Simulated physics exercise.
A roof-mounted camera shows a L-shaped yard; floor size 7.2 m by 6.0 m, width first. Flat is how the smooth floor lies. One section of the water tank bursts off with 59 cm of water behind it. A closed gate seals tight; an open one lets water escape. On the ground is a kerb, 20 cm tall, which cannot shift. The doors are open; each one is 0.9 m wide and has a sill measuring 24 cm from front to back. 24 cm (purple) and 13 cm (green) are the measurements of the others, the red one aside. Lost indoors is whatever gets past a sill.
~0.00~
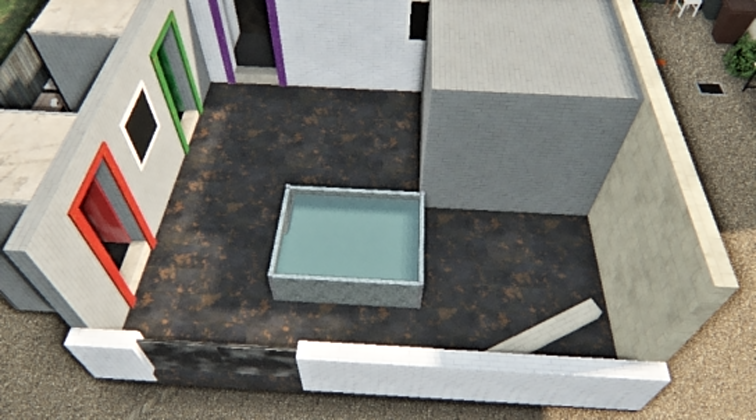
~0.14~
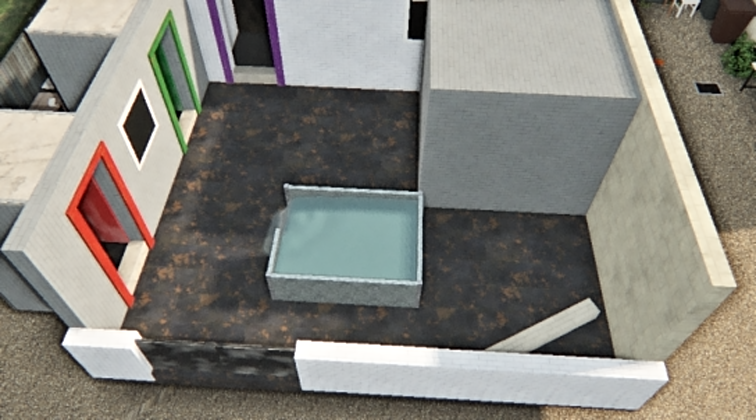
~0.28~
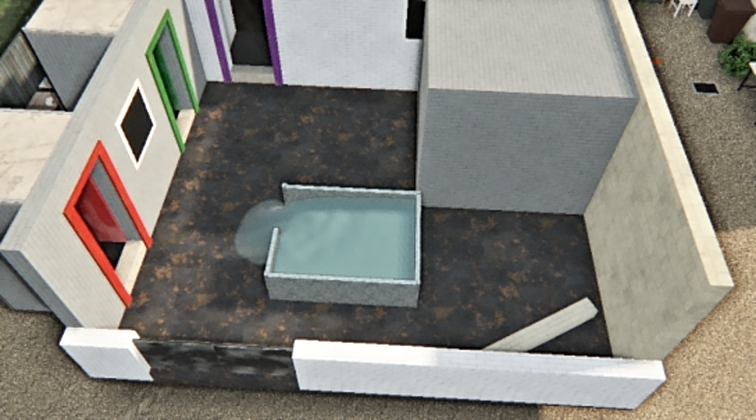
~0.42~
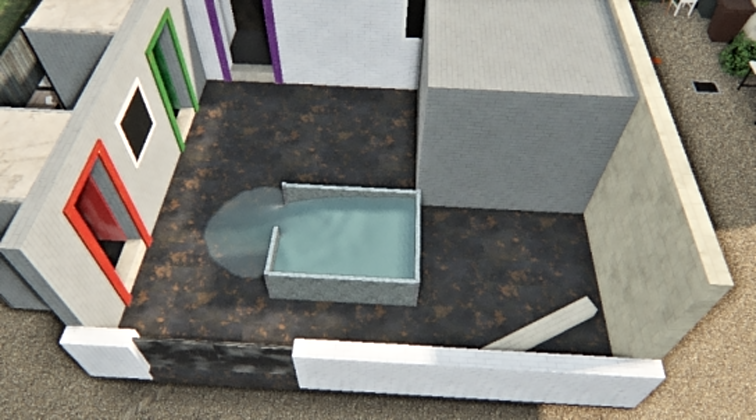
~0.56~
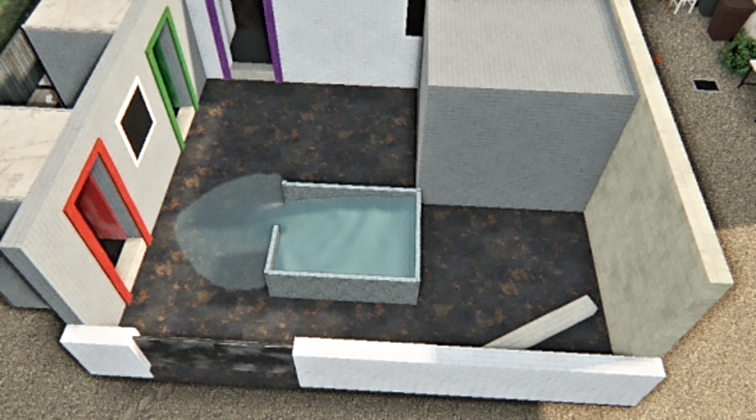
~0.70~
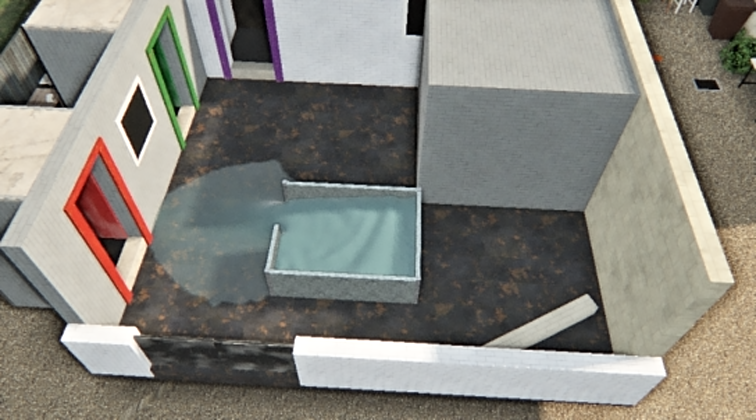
The footage shows a walled yard with red, green and purple door surrounds and a rectangular water tank, whose left side opens as water pours out and spreads leftward across the dark floor in a widening, rounded sheet.
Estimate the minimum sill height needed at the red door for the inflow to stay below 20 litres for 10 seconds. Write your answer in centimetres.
An estimate of the minimum is 16 cm.
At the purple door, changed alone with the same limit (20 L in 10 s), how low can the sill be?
Purple door, minimum about 13.5 cm.
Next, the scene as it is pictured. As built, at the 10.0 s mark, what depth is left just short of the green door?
Lab note: Depth approx. 6.5 cm.
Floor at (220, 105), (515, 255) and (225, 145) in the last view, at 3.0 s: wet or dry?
Awash; untouched; awash.
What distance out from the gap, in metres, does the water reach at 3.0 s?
About 4.2 metres out.
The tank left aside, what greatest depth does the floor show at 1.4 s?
Max depth: About 30 cm.
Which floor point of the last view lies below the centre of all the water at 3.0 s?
About (267, 222).
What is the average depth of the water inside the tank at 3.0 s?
It averages near 30 cm.
After 1.4 s water covers 20 % of the floor, deepest (30 cm) near (276, 226); 18 cm at the red door, 0 litres in over its 23 cm sill.
After 3.0 s water covers 35 % of the floor, deepest (24 cm) near (206, 84); 17 cm at the red door, 1 litre in over its 23 cm sill.
After 10.0 s water covers 95 % of the floor, deepest (11 cm) near (396, 206); 6 cm at the red door, 1 litre in over its 23 cm sill.
At the red door as built, the water arrived by 0.9 s and peaked near 22 cm at 1.8 s.
With a sill of 13.5 cm, 37 litres would have come in within the 10 s; with 18 cm, 10 litres. So under 20 litres takes about 16 cm.
